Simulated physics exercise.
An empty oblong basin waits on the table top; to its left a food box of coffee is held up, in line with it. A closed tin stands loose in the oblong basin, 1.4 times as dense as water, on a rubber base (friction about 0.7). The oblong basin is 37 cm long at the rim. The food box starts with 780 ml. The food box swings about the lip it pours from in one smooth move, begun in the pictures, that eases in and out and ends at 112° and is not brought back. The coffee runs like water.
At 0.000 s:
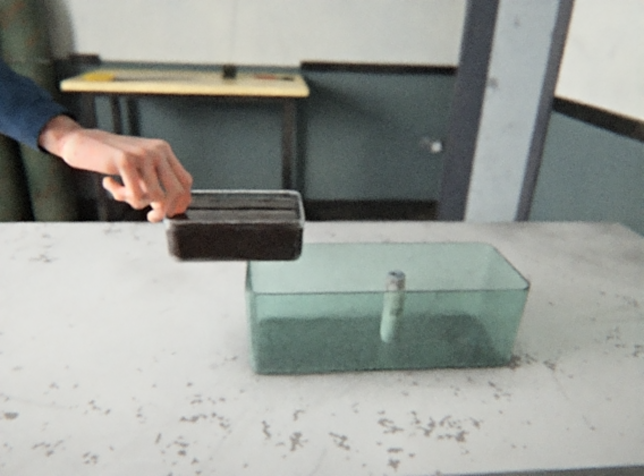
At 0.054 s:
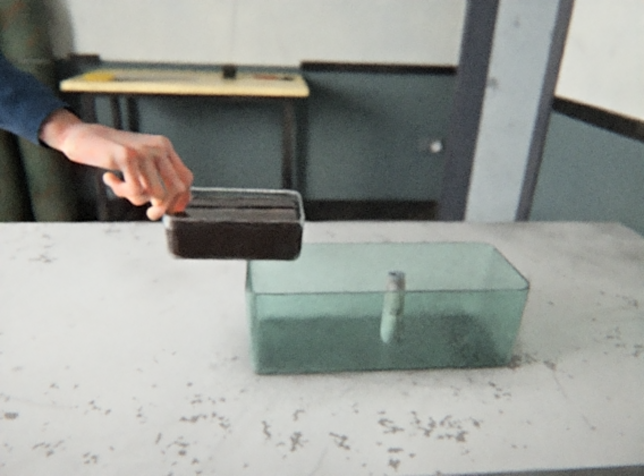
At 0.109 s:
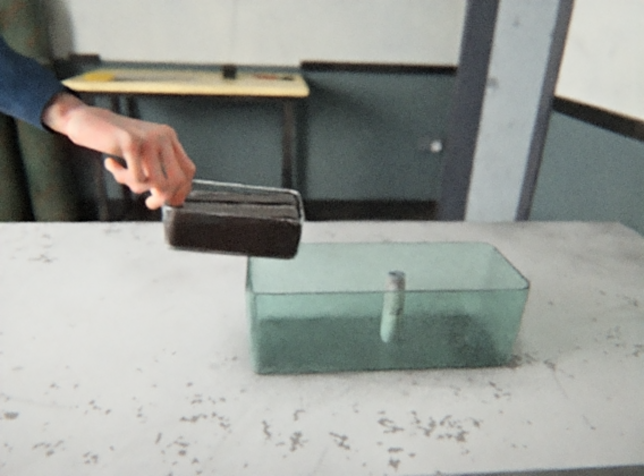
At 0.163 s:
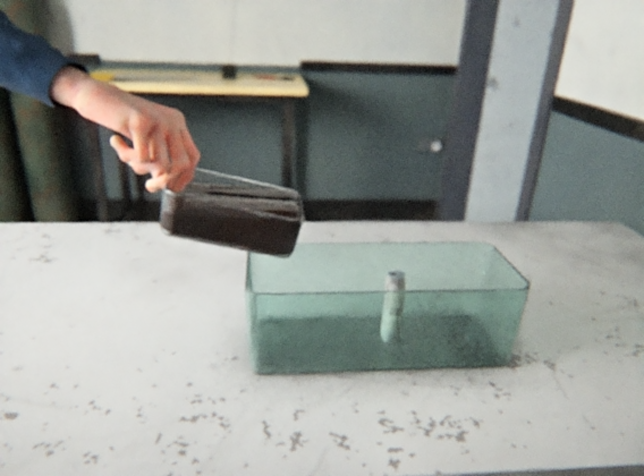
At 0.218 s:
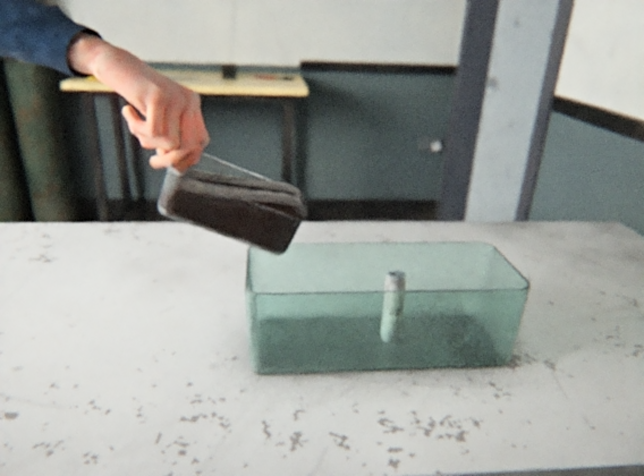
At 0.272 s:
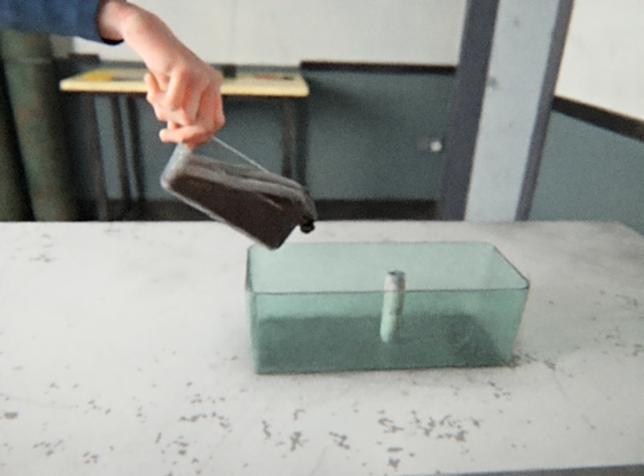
A hand tilts a small box of dark coffee rightward above a clear oblong basin.
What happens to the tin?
The tin topples.
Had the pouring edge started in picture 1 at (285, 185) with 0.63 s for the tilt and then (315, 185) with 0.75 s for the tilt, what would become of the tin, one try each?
First it falls; then it stays up.
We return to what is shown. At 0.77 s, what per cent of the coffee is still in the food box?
About 0 per cent.
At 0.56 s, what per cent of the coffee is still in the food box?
Near 10 in a hundred.
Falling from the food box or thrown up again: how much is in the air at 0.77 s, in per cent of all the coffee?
Some 4 per cent.
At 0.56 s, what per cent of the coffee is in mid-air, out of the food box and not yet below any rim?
Some 54 per cent.
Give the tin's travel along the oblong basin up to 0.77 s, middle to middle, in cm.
Some 5 cm.
By 0.56 s the tilt is 97° and 10 per cent is still to pour; the tin stands where it began.
By 0.77 s the tilt is 112° and 0 per cent is still to pour; the tin leans 53°.
By 1.00 s the tilt is 112° and 0 per cent is still to pour; the tin lies on its side.
By 1.24 s the tilt is 112° and 0 per cent is still to pour; the tin lies on its side.
At rest the tin lies on its side.
